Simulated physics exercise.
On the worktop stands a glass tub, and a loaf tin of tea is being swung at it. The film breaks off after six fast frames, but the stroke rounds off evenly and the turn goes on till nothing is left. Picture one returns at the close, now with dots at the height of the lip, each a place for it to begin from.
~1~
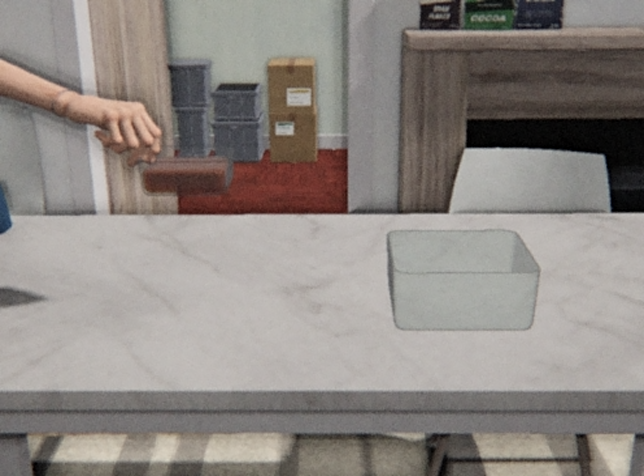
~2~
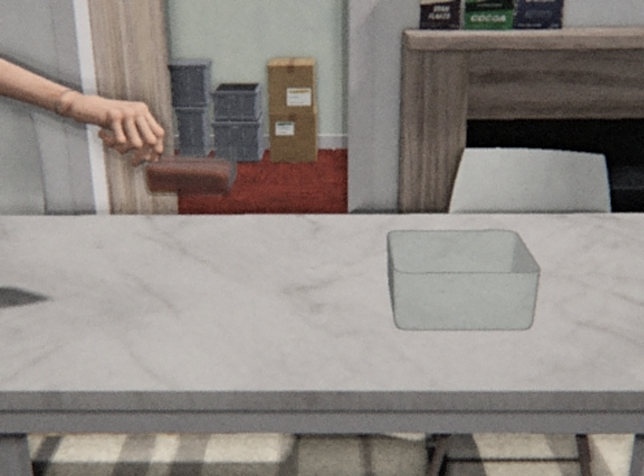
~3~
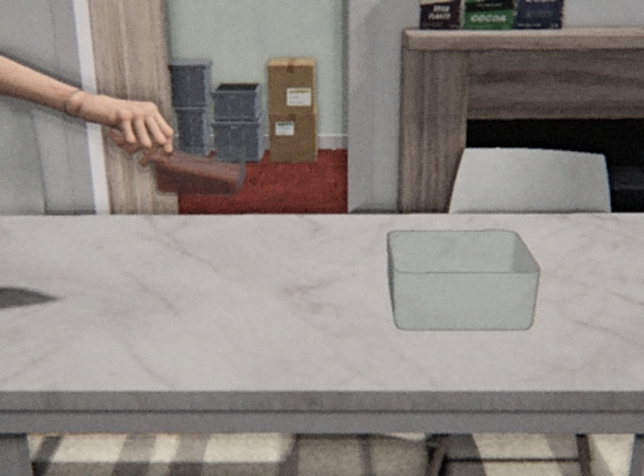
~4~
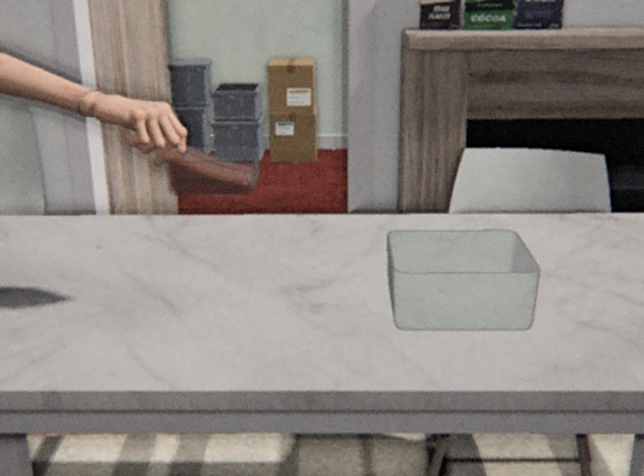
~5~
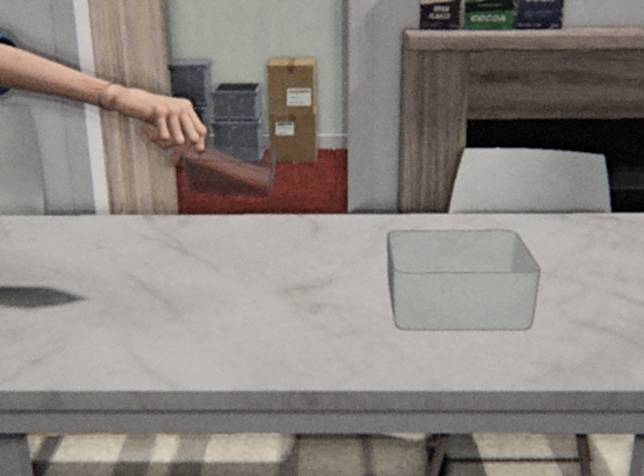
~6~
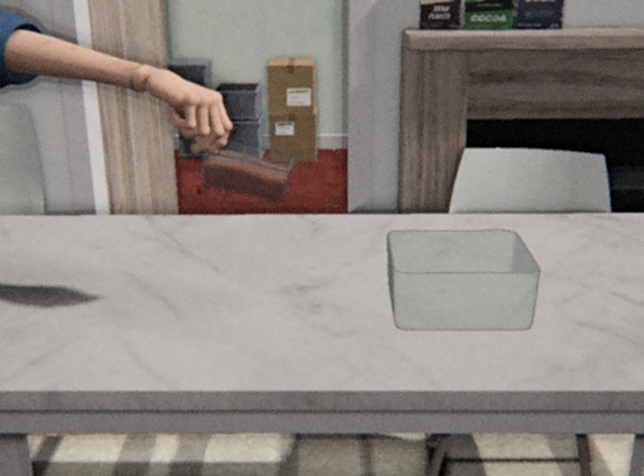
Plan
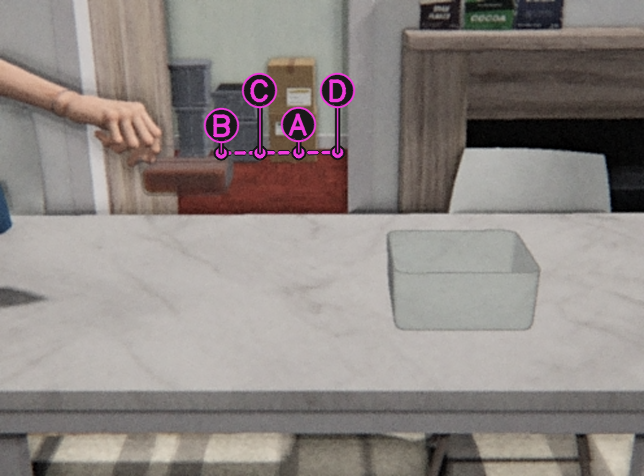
The footage shows a hand at the left holding a small reddish-brown container above a pale marbled worktop, moving it a short way right as its right end tilts slightly downward, while an empty glass tub stays still.
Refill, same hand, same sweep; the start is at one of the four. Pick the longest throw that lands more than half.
I would pick spot C.
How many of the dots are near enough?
Three of them.
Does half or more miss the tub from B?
Yes, that goes wrong.
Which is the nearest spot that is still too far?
That would be B.
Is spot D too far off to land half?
No, not at all.
On the marked copy, A at (298, 152); B at (221, 153); C at (259, 152); D at (337, 152).
If A is chosen, about 81 % lands in the tub, 8 % falls short and 11 % goes beside or beyond.
If B is chosen, about 12 % lands in the tub, 84 % falls short and 3 % goes beside or beyond.
If C is chosen, about 68 % lands in the tub, 26 % falls short and 6 % goes beside or beyond.
If D is chosen, about 91 % lands in the tub, 3 % falls short and 7 % goes beside or beyond.
